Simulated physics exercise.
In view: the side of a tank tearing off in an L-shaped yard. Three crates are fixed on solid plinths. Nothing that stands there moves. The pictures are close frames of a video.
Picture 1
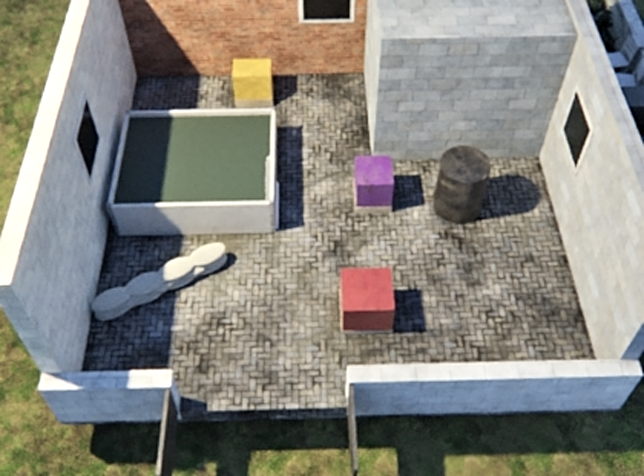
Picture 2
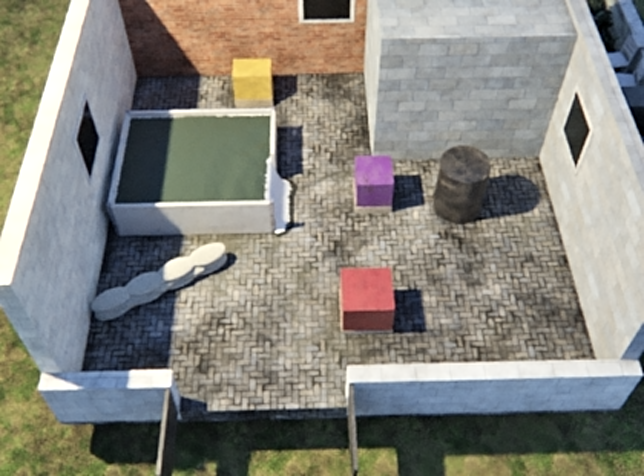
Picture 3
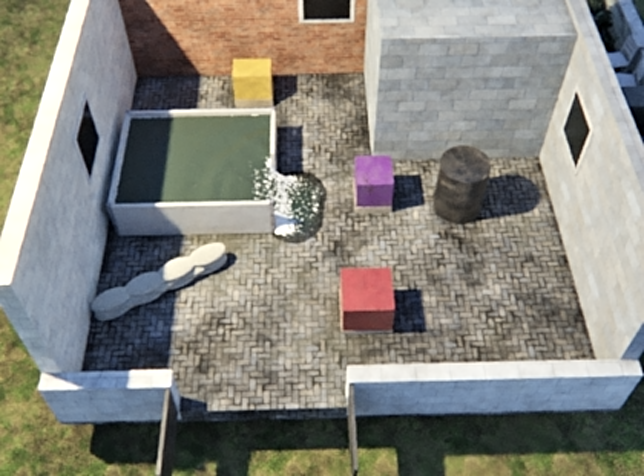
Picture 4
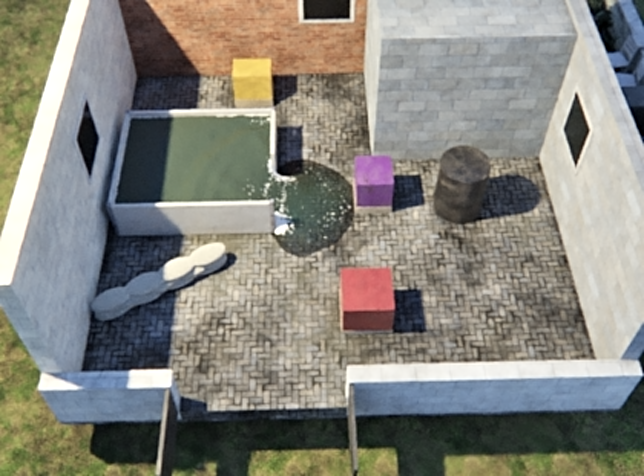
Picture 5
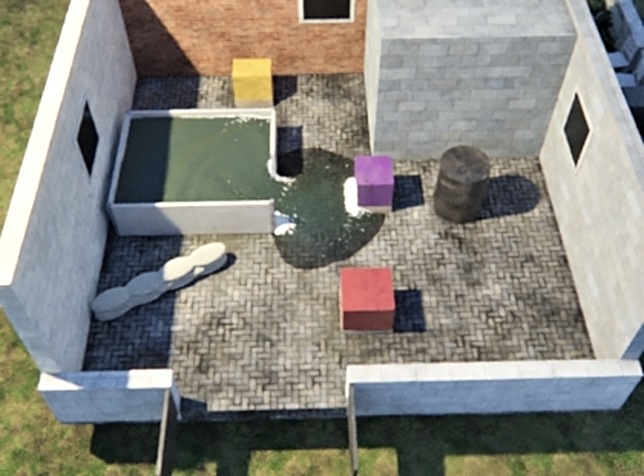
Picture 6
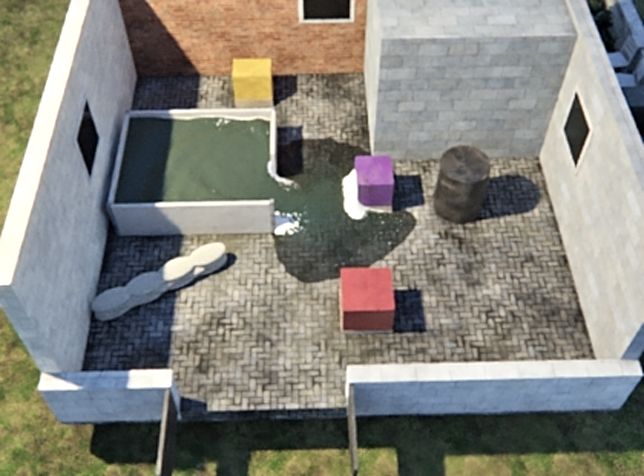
Water burst through the right side of a low tank in a walled, paved yard, splashed onto the bricks, and spread rightward in a dark pool, foaming around the purple block.
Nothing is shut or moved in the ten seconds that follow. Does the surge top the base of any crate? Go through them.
One by one: The red crate is soaked; the yellow crate keeps dry; the purple crate is soaked.
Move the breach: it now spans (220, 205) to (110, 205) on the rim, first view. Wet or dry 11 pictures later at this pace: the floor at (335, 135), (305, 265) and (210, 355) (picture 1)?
In turn: No water, covered, awash.
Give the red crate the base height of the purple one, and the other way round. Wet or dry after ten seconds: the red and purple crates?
One by one: Red crate is topped; purple crate is soaked.
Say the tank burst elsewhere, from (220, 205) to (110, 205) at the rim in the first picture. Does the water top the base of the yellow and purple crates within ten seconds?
Then: The yellow crate keeps dry, the purple crate keeps dry.
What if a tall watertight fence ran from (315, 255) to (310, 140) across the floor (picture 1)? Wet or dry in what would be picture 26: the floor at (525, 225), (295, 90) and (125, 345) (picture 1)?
As listed: Not flooded, awash, wet.
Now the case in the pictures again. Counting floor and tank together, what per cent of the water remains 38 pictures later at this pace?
About 98 per cent.
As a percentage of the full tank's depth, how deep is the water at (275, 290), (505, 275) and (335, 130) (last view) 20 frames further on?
In that order: 0, 8 and 6 per cent.
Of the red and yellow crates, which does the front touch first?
It is the red crate.
A moment on, water covers 20 % of the floor; the red crate water round its plinth, the yellow crate not reached, the purple crate water round its plinth.
Next, water covers 45 % of the floor; the red crate water round its plinth, the yellow crate not reached, the purple crate water round its plinth.
Then, water covers 55 % of the floor; the red crate water round its plinth, the yellow crate water round its plinth, the purple crate water round its plinth.
Later, water covers 75 % of the floor; the red crate water round its plinth, the yellow crate water round its plinth, the purple crate water round its plinth.
In the end, water covers 95 % of the floor; the red crate was topped, the yellow crate stayed above the water, the purple crate was topped.
